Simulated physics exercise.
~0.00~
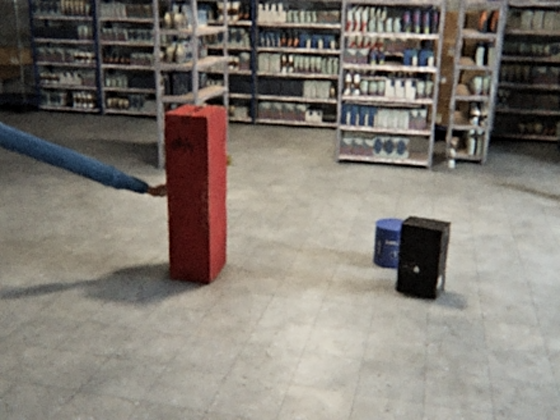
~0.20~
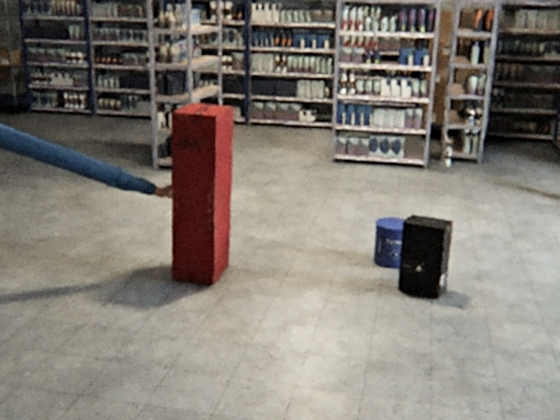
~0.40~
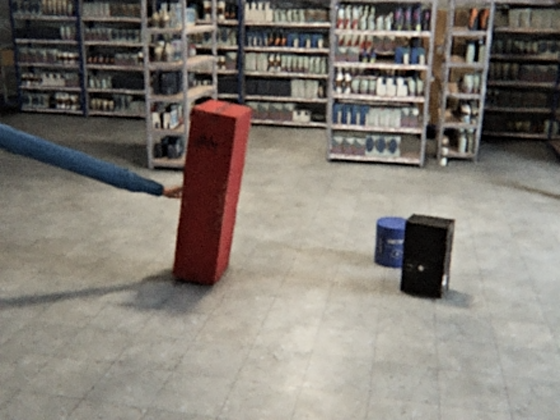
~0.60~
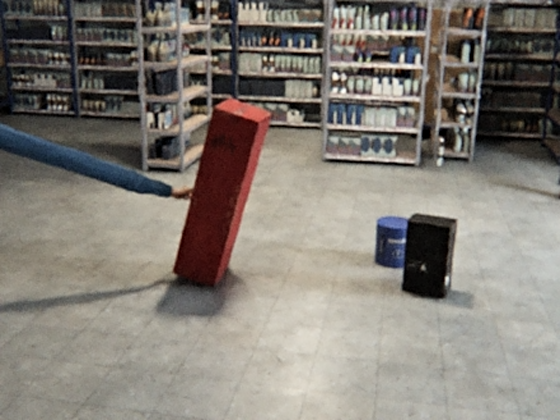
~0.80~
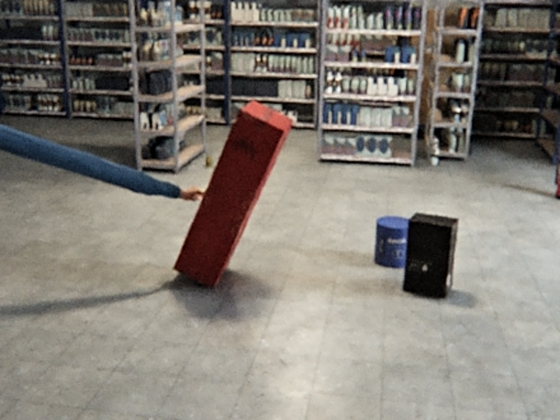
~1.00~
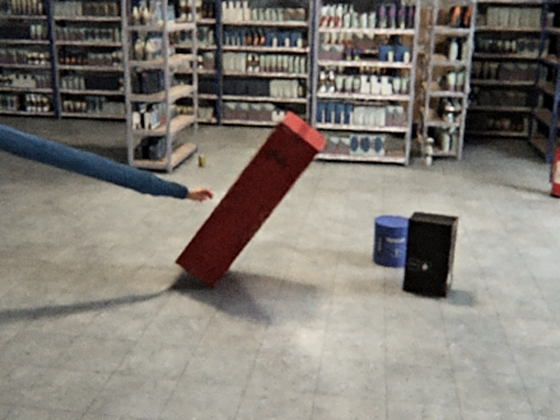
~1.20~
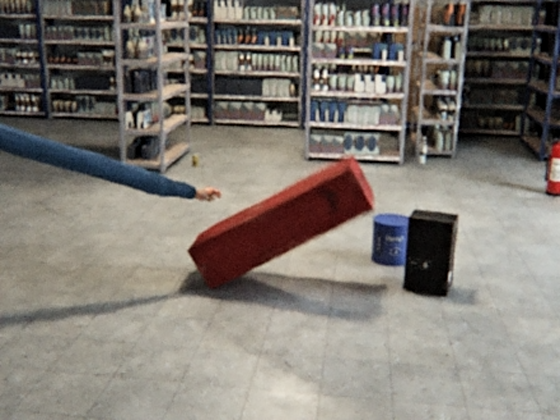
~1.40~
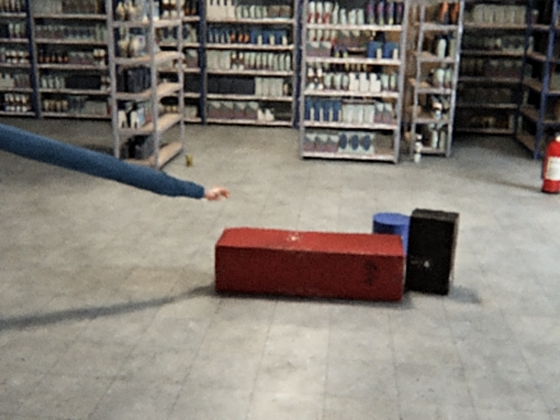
The clip opens on a tall red box standing upright on a gray tiled floor, with a blue pail and a smaller black box to its right and stocked shelves behind. A blue-sleeved arm reaches in from the left, its fingertip against the red box. As the arm pushes slowly rightward, the box begins to lean, tilting further while the view drifts slightly sideways. The box then tips away from the hand, which stays outstretched as the box falls. It ends lying on its side, its far end close to the pail and black box, which remain standing in place.
